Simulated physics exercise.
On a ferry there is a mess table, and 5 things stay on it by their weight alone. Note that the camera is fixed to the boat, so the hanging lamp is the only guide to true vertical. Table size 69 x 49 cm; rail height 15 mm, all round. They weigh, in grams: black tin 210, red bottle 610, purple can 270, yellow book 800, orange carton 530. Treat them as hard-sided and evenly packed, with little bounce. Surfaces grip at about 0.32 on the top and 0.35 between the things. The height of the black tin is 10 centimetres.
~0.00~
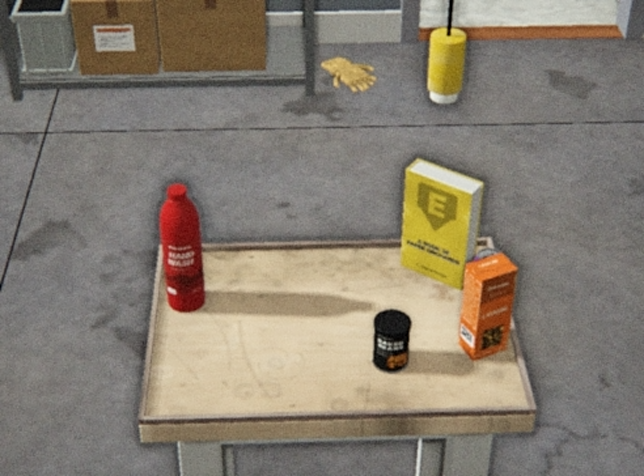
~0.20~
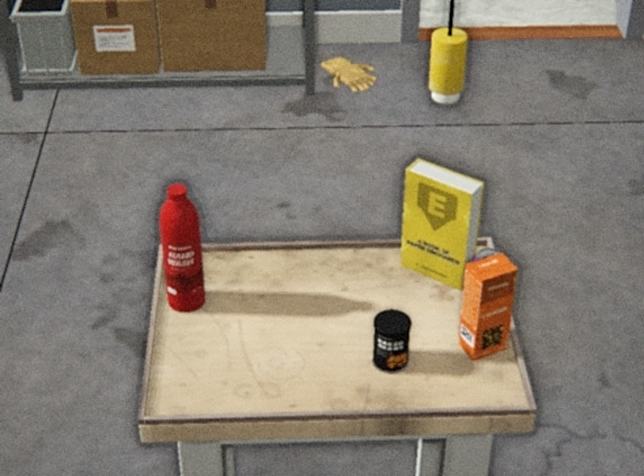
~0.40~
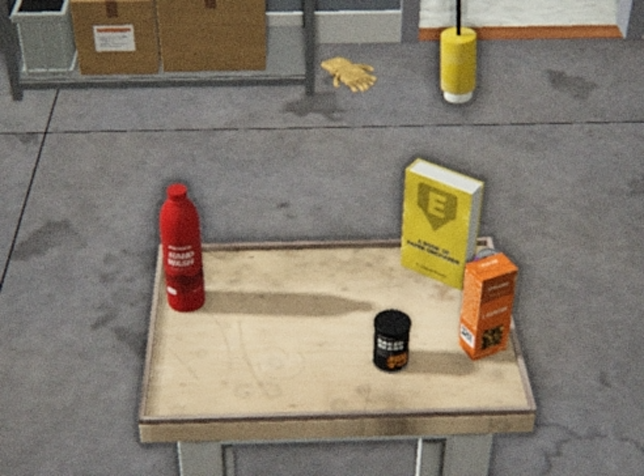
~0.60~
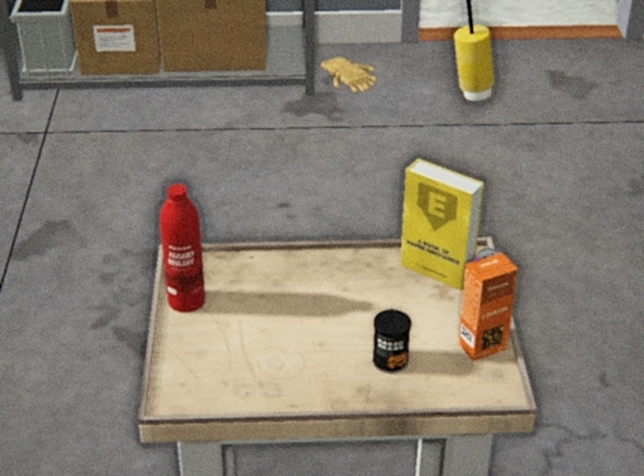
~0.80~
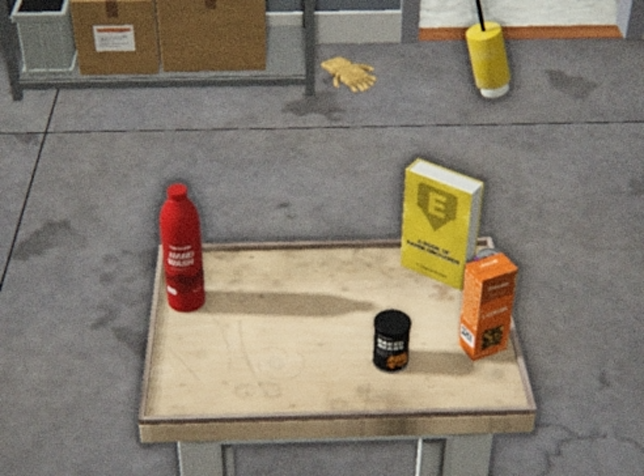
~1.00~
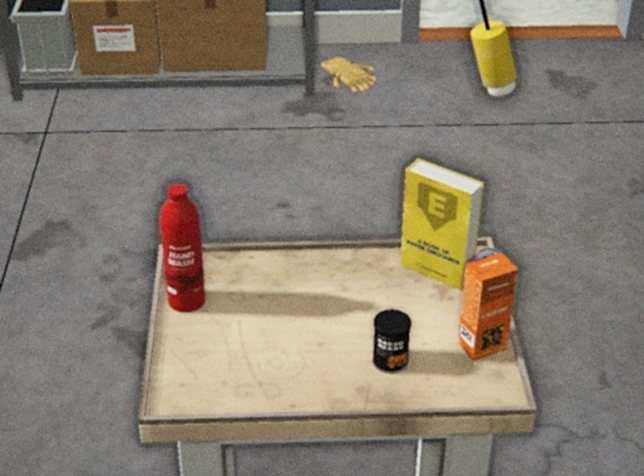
A wooden table with a red bottle, black tin, yellow book and orange carton on it stayed put, while the yellow lamp hanging behind it swung slowly to the right and ended at a slant.
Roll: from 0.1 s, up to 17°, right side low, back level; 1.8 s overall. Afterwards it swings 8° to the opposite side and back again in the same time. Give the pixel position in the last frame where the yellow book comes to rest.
Near (440, 226).
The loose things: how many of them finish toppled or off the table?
In total, 0.
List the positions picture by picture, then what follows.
Boat level; yellow book (440, 226); black tin (391, 342), in the first picture.
Boat level; orange carton (487, 308), in the second picture.
Heel 4°, right side down; black tin (391, 342); red bottle (182, 247), in the third picture.
Heel 10°, right side down; orange carton (487, 308), in the fourth picture.
Heel 15°, right side down; black tin (391, 342); red bottle (182, 247), in the fifth picture.
Heel 17°, right side down; yellow book (440, 226), in the sixth picture.
Around 1.60 s, heel 4°, right side down.
Around 2.60 s, heel 8°, left side down.
Around 3.60 s, boat level.
Finally (4.2 s), all 5 still in place (within 5 cm). In the last view, yellow book near (440, 226).
